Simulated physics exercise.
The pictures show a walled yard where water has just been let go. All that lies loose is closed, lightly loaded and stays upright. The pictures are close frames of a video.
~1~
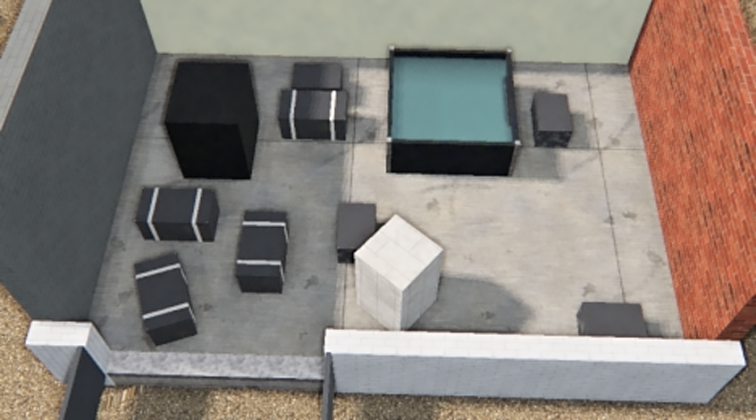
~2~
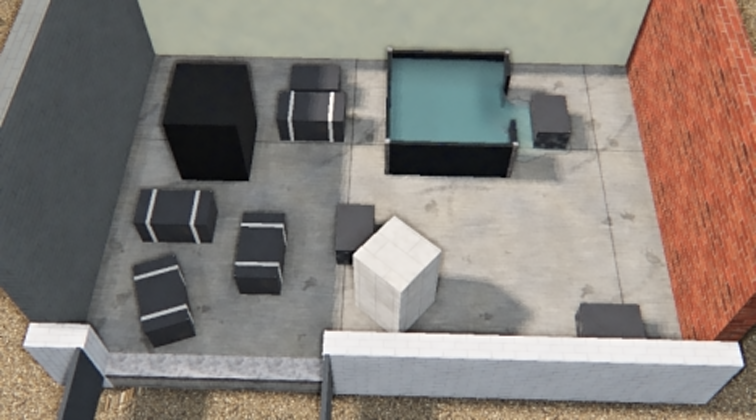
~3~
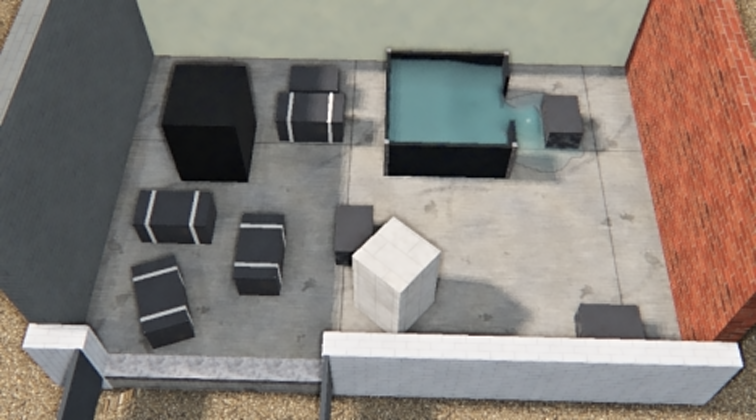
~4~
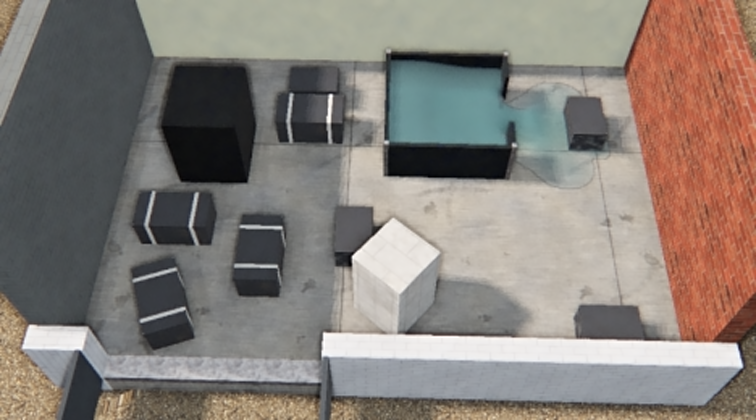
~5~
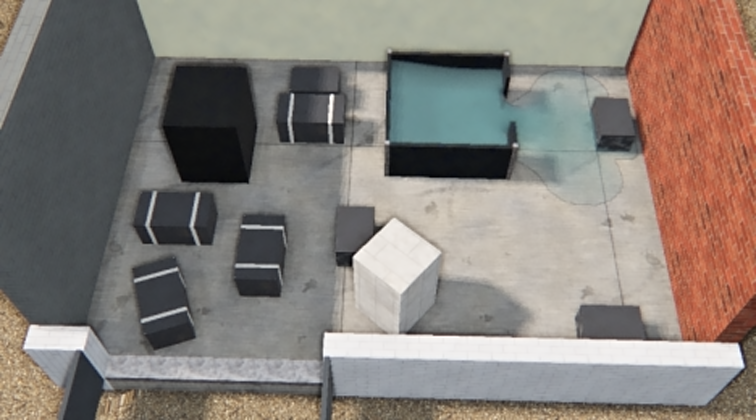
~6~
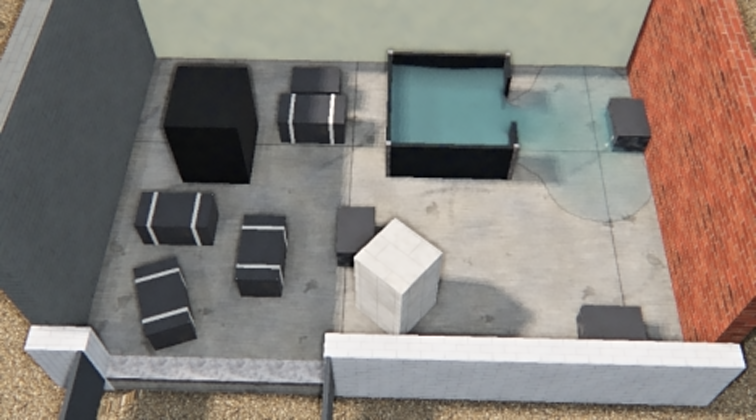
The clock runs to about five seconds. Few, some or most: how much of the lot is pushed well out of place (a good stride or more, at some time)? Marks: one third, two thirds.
It is less than a third.
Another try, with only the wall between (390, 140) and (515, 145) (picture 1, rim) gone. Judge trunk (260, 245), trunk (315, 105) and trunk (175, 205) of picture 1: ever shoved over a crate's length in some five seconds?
In turn: Swept aside, never so far, under that.
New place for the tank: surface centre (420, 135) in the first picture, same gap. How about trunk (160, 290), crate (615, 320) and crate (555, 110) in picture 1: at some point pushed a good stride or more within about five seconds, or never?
As listed: Short of that, shifted that much, yes.
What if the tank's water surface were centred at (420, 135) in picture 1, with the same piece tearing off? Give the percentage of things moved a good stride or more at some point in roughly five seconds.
Roughly 20 per cent.
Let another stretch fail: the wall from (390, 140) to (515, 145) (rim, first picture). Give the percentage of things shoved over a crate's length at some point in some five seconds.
Near 50 in a hundred.
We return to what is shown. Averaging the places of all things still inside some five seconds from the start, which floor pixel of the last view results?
Around (330, 238).
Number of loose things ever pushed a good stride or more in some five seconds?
That makes 2.
A moment on, 1 of 8 are well off their spots; 0 afloat.
Next, 1 of 8 are well off their spots; 1 afloat.
Later, 2 of 8 are well off their spots; 1 afloat.
In the end, 2 of 8 are well off their spots, and 2 have been at some point; 2 afloat.
